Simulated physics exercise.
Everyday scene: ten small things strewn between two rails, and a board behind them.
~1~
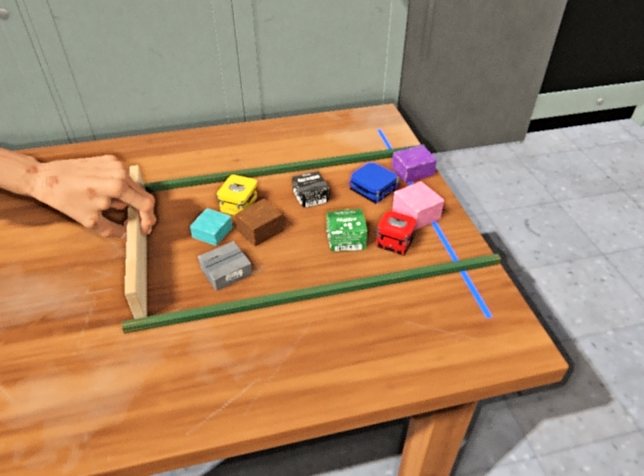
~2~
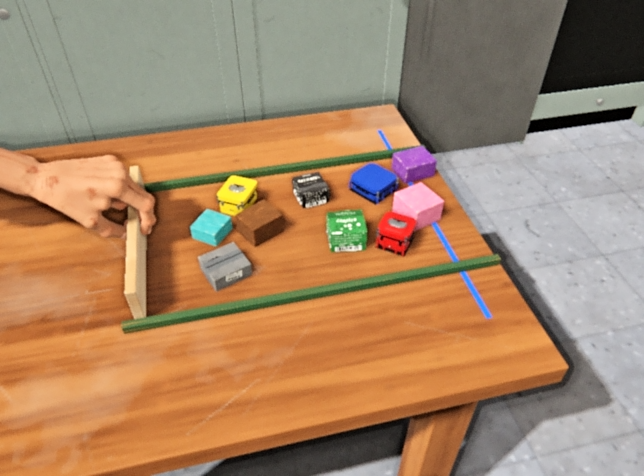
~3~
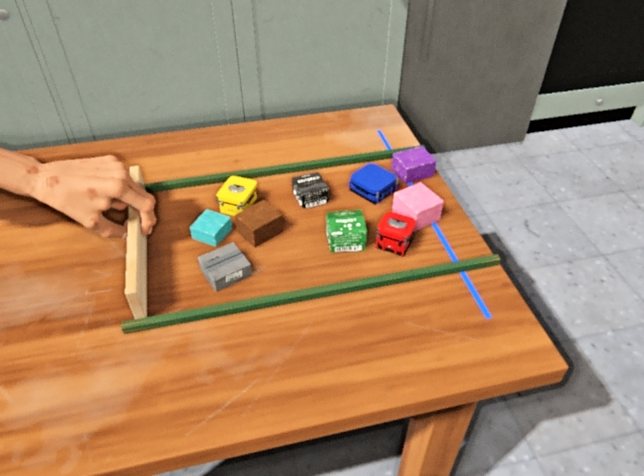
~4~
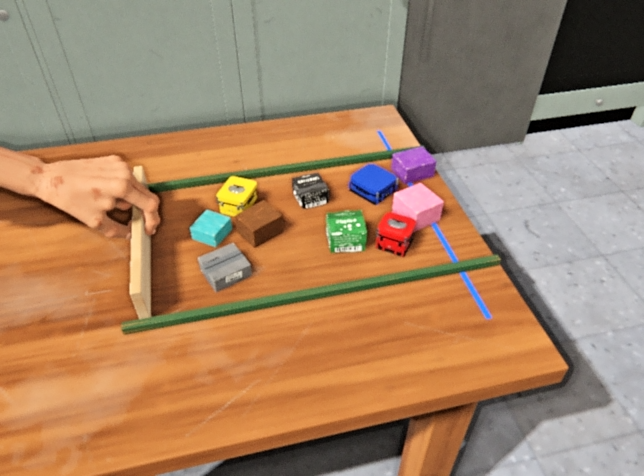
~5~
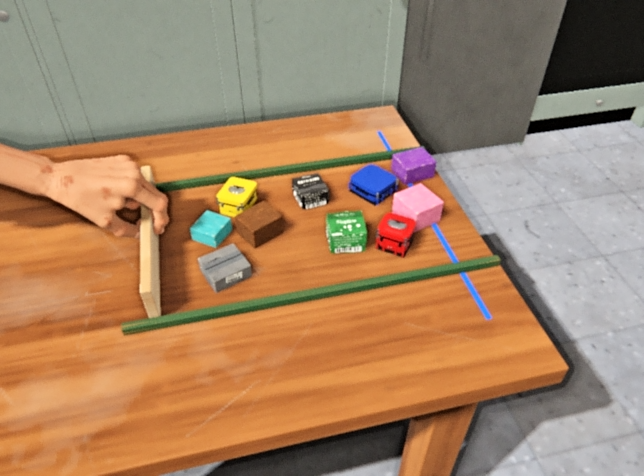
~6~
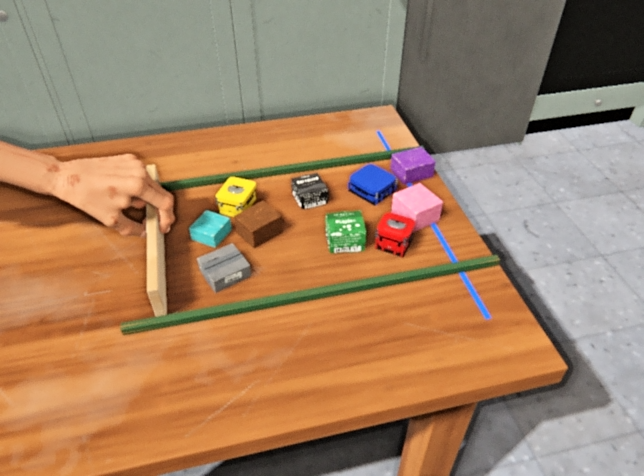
A hand slid a wooden board a short way to the right between two green rails on a table, while the colourful blocks and small cases scattered ahead of it stayed where they were.
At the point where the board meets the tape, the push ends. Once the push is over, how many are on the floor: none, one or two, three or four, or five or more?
The way I see it, five or more of them end up off the end.
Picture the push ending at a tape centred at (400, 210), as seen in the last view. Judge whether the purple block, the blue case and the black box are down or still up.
In short: Purple block gone, blue case gone, black box safe.
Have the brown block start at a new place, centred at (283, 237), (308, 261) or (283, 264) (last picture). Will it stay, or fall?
Results in order - still up; down; down.
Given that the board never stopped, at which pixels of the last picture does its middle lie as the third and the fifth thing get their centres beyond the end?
At (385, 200) for the third, at (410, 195) for the fifth.
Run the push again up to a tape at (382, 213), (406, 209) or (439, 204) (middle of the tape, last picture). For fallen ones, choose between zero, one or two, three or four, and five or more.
First just one or two, then three or four, and lastly at least five.
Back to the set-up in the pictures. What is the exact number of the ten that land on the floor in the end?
Precisely 6.
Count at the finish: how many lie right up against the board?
The number is 4.
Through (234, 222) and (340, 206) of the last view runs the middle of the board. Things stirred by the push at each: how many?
Up to then 4, and up to the other point 10.
Soon after, none off yet; purple block at rest near (413, 166); pink block at rest near (417, 207); blue case at rest near (372, 184).
Then, none off yet; purple block at rest near (413, 166); pink block at rest near (417, 207); blue case moved a little near (383, 184).
Further on, one off so far; purple block falling near (446, 218); pink block moved about its own width near (444, 201); blue case moved well along near (439, 177).
By the end, the number that fall off is five or more; fallen, black box, green box, red case, blue case, pink block and purple block.
